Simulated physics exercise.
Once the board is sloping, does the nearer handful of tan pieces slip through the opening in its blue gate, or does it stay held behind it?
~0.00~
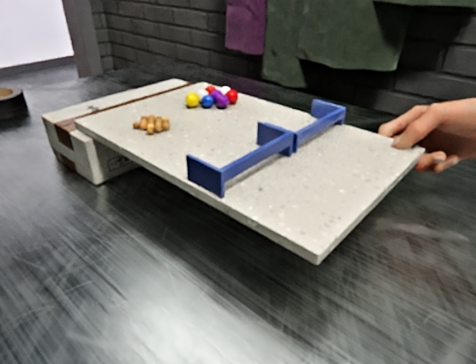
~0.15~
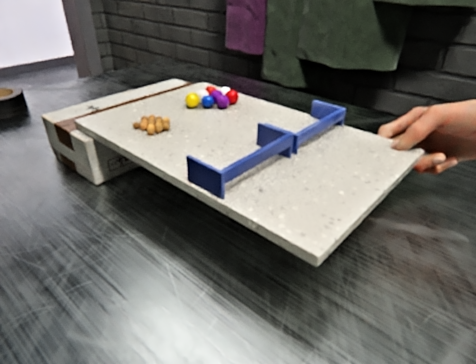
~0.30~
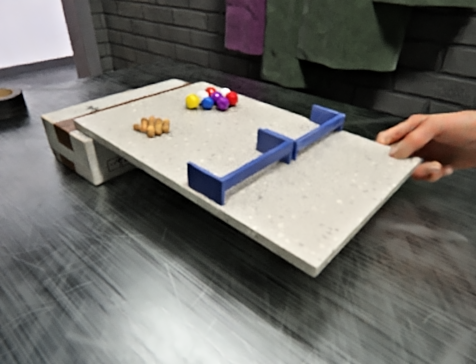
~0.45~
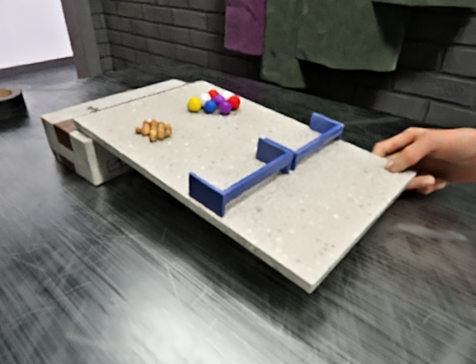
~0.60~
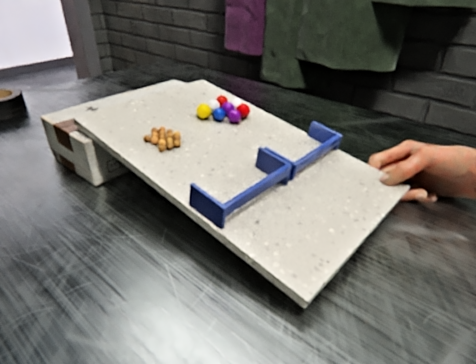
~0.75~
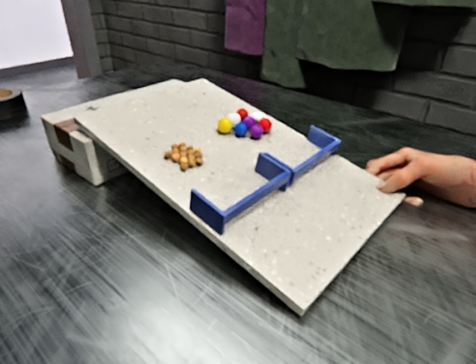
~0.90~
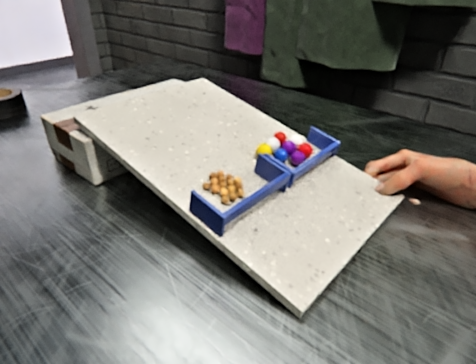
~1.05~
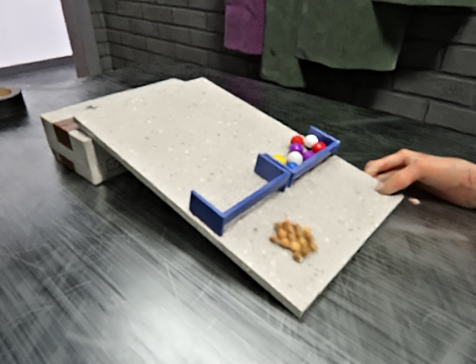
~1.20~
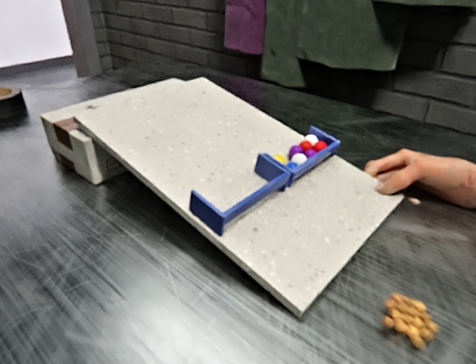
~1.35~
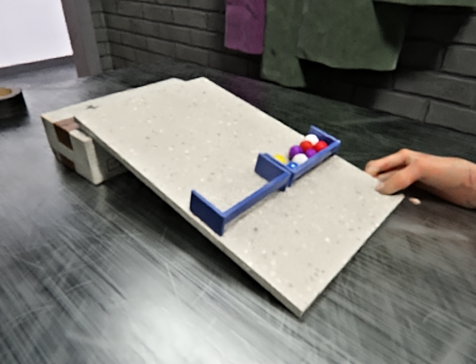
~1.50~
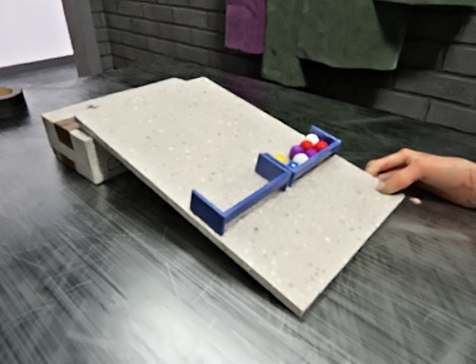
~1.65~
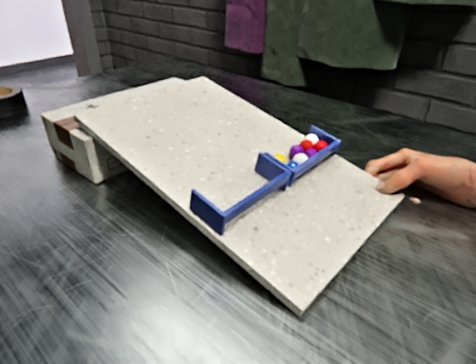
The tan pieces slip through the opening and slide off down the board. The coloured balls beside them cannot fit through theirs and stay gathered behind the blue gate.
